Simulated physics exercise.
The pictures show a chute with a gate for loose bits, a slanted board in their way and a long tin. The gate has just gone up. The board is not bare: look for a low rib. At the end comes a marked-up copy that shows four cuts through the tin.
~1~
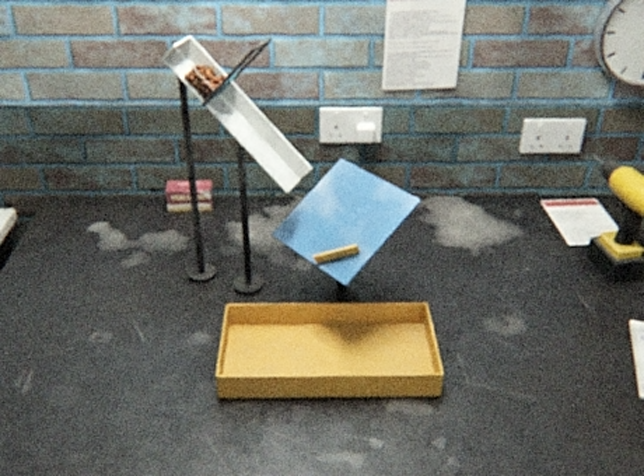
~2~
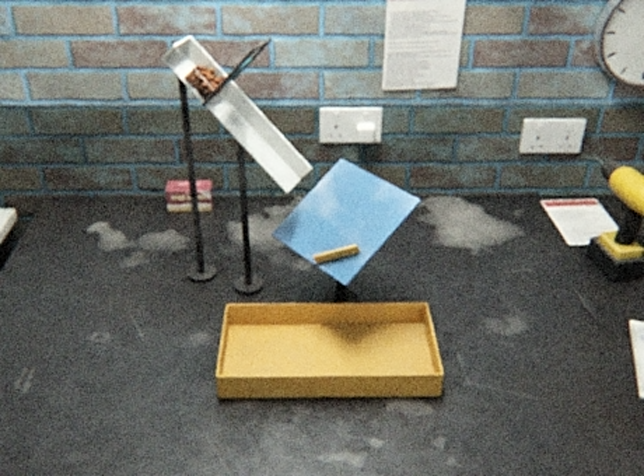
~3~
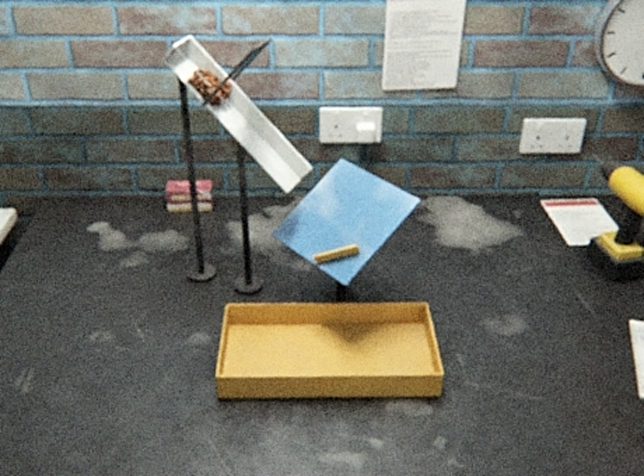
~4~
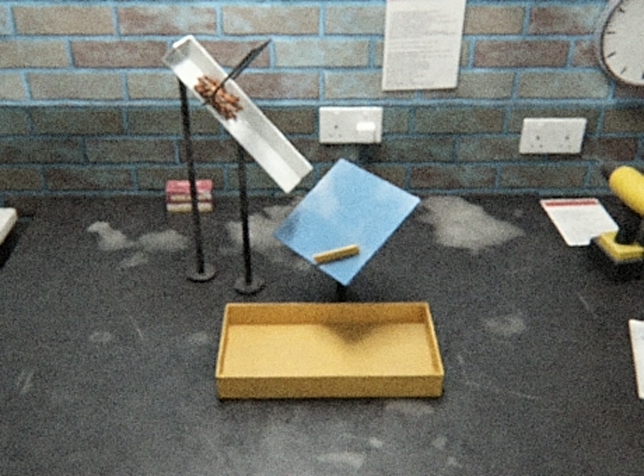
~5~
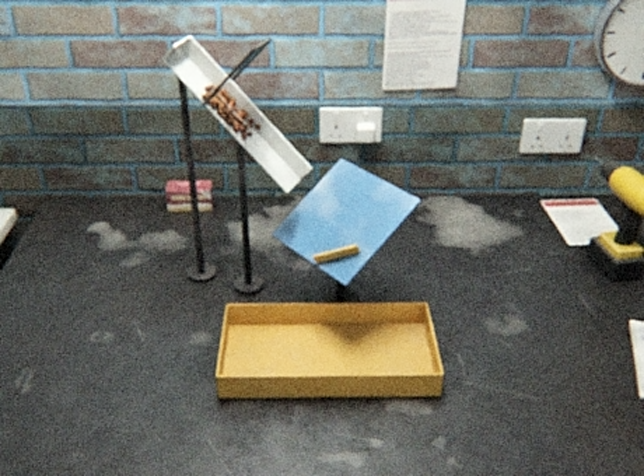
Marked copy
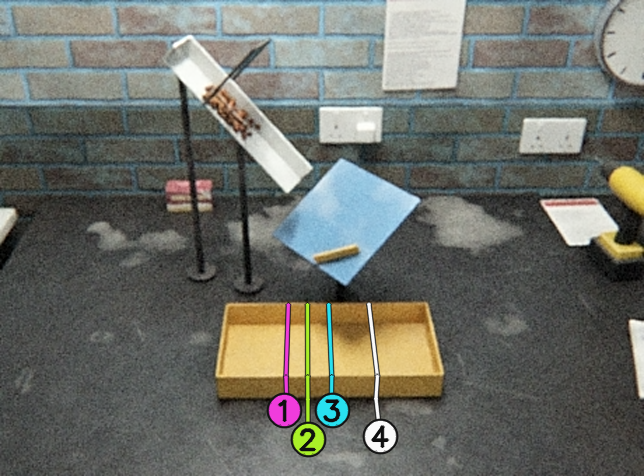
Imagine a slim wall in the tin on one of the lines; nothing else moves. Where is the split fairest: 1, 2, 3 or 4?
Take 1.
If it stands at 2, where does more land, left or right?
The left side.
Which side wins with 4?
The left side.
On the marked copy, line 1 crosses the front rim at (286, 376); line 2 crosses the front rim at (307, 375); line 3 crosses the front rim at (331, 375); line 4 crosses the front rim at (377, 375).
With 1, of what is caught, about a third on the left of the divider, about two thirds on the right.
With 2, of what is caught, nearly all on the left of the divider, a small part on the right.
With 3, of what is caught, nearly all on the left of the divider, a stray few on the right.
With 4, of what is caught, nearly all on the left of the divider, a stray few on the right.
